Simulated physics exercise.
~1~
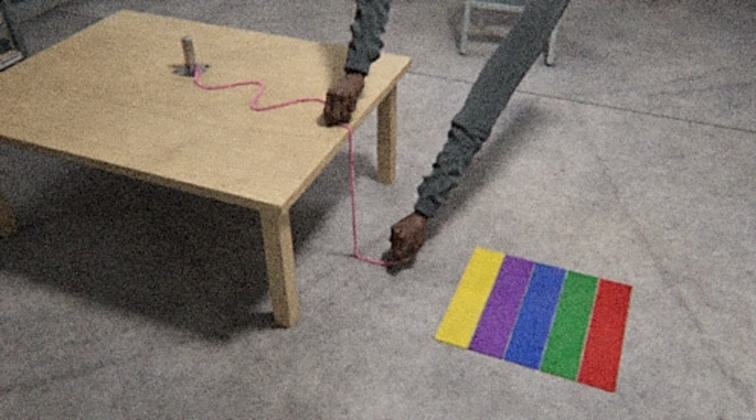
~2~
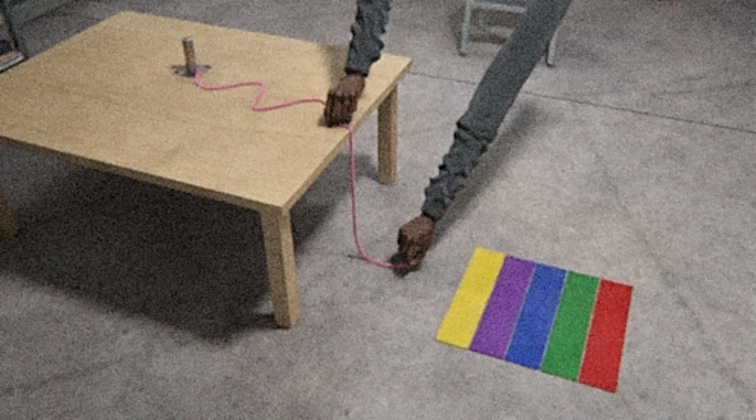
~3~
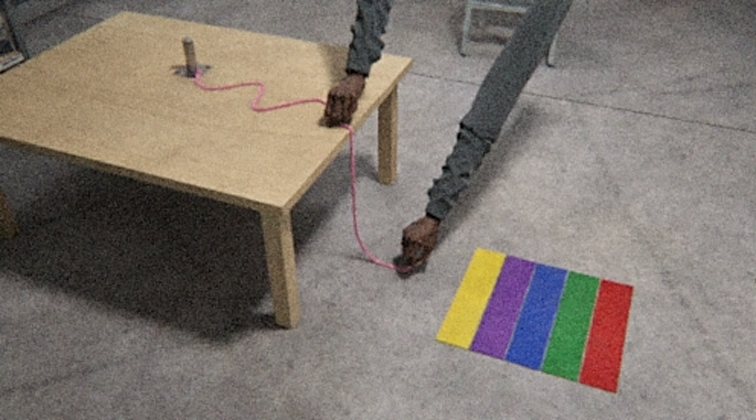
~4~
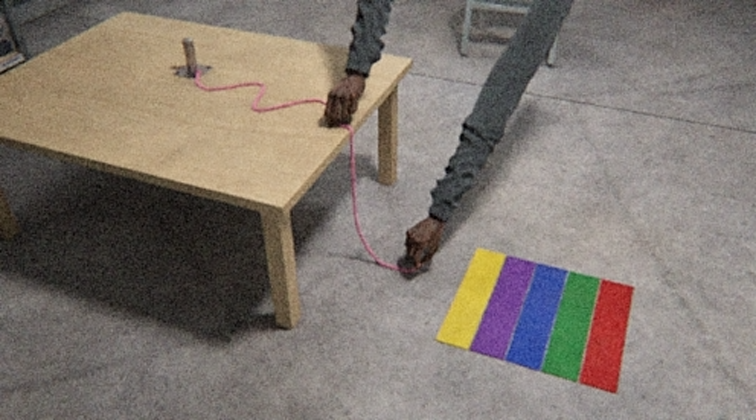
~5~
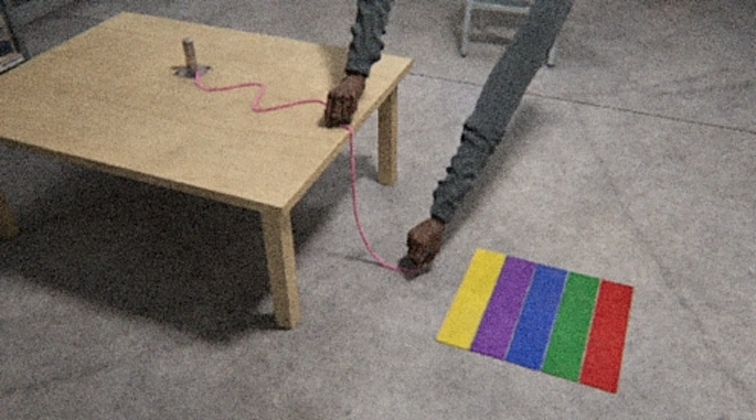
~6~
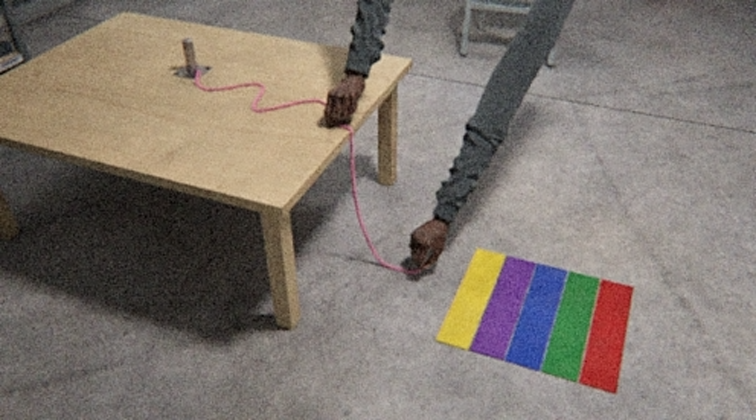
The clip opens on a pink cord running from a peg across a wooden table, pinched at the edge by one hand while another holds its hanging end near the floor. The lower hand eases the end slightly right, toward the coloured stripes, and the hanging cord bows gently; the upper hand stays still.
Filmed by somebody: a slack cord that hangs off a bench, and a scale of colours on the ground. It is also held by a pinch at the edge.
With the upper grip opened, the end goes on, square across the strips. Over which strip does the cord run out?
Over the red strip.
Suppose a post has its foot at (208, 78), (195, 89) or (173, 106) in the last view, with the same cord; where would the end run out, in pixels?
It works out at around (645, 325), (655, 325) and (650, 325) for the three tries.
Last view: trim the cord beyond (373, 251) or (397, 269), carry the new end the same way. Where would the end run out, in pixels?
Try by try, around (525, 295) and (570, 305).
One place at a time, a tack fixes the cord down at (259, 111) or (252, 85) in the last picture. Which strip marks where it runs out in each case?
Blue; green.
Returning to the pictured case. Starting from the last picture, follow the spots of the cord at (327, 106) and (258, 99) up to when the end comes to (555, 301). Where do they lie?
(365, 151) and (292, 104).
Early on, end near (555, 301); over blue.
Midway, end near (592, 311); over green.
At the end of the slack, end near (614, 316); over red. It gets as far as the red strip.
